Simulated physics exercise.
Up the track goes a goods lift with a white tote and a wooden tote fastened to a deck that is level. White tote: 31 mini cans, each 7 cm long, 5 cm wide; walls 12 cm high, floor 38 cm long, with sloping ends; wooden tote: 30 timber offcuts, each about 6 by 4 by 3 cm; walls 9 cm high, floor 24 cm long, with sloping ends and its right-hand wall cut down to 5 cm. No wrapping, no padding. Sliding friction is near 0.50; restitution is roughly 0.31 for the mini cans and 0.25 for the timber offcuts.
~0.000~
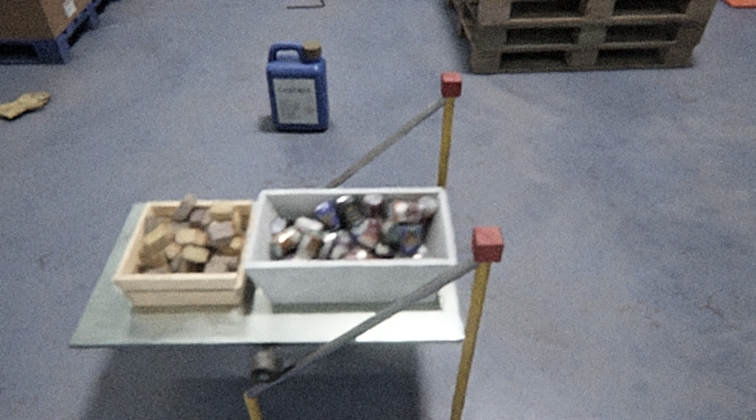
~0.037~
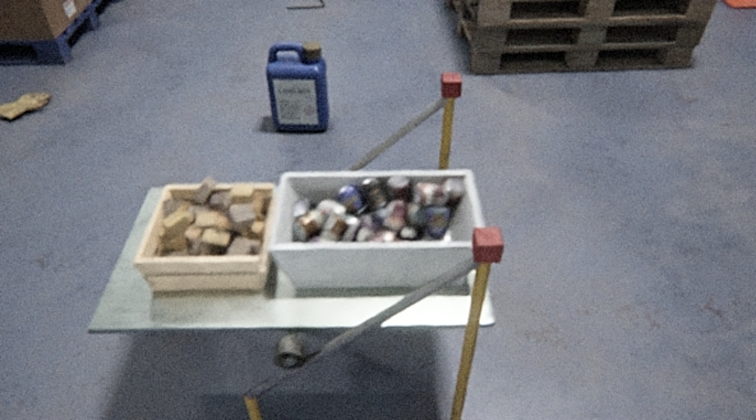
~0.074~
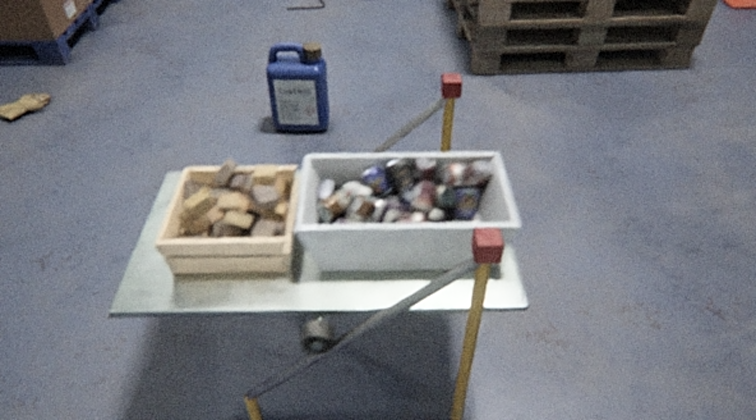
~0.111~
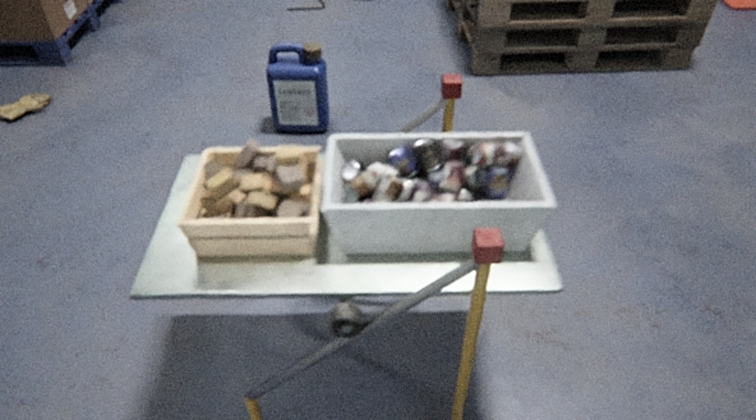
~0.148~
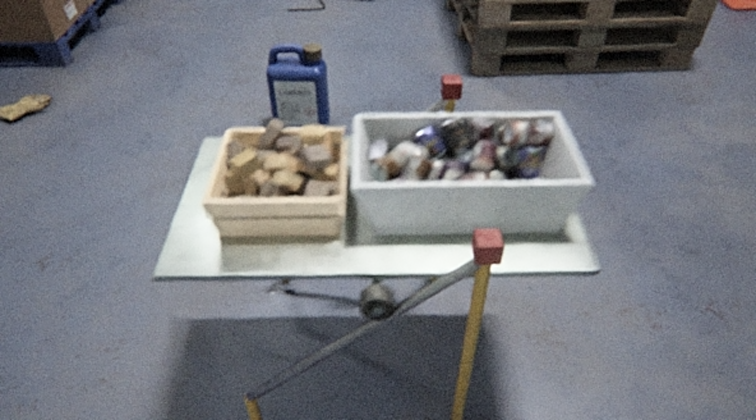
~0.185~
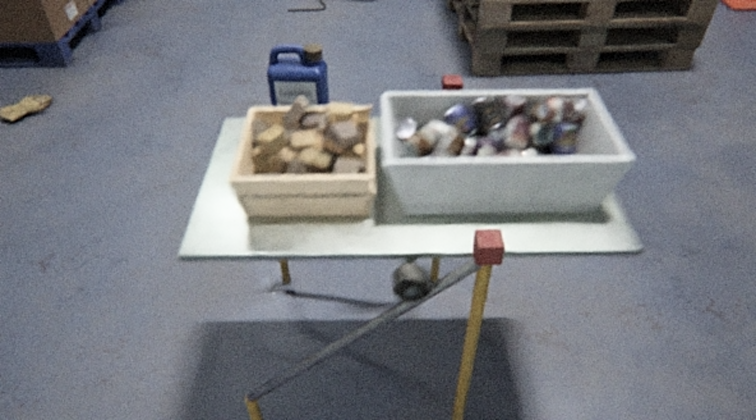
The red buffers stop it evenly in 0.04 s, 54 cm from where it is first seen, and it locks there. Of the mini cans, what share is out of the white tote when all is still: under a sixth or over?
It sheds more than a sixth of them.
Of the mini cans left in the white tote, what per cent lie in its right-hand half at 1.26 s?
Some 80 per cent.
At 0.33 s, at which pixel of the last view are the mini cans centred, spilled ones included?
Near (578, 75).
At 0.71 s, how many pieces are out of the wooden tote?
Out by then, roughly: Wooden tote 16.
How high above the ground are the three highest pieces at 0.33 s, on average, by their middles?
Roughly 102 cm.
After 0.21 s, it meets the buffers.
After 0.33 s, 2 of 31 out of the white tote and 5 of 30 out of the wooden tote.
After 0.49 s, 6 of 31 out of the white tote and 15 of 30 out of the wooden tote.
After 0.71 s, 10 of 31 out of the white tote and 15 of 30 out of the wooden tote.
When it is over (at 1.26 s), 11 of 31 out of the white tote and 15 of 30 out of the wooden tote. Asked share, 11 of 31, 35 per cent.
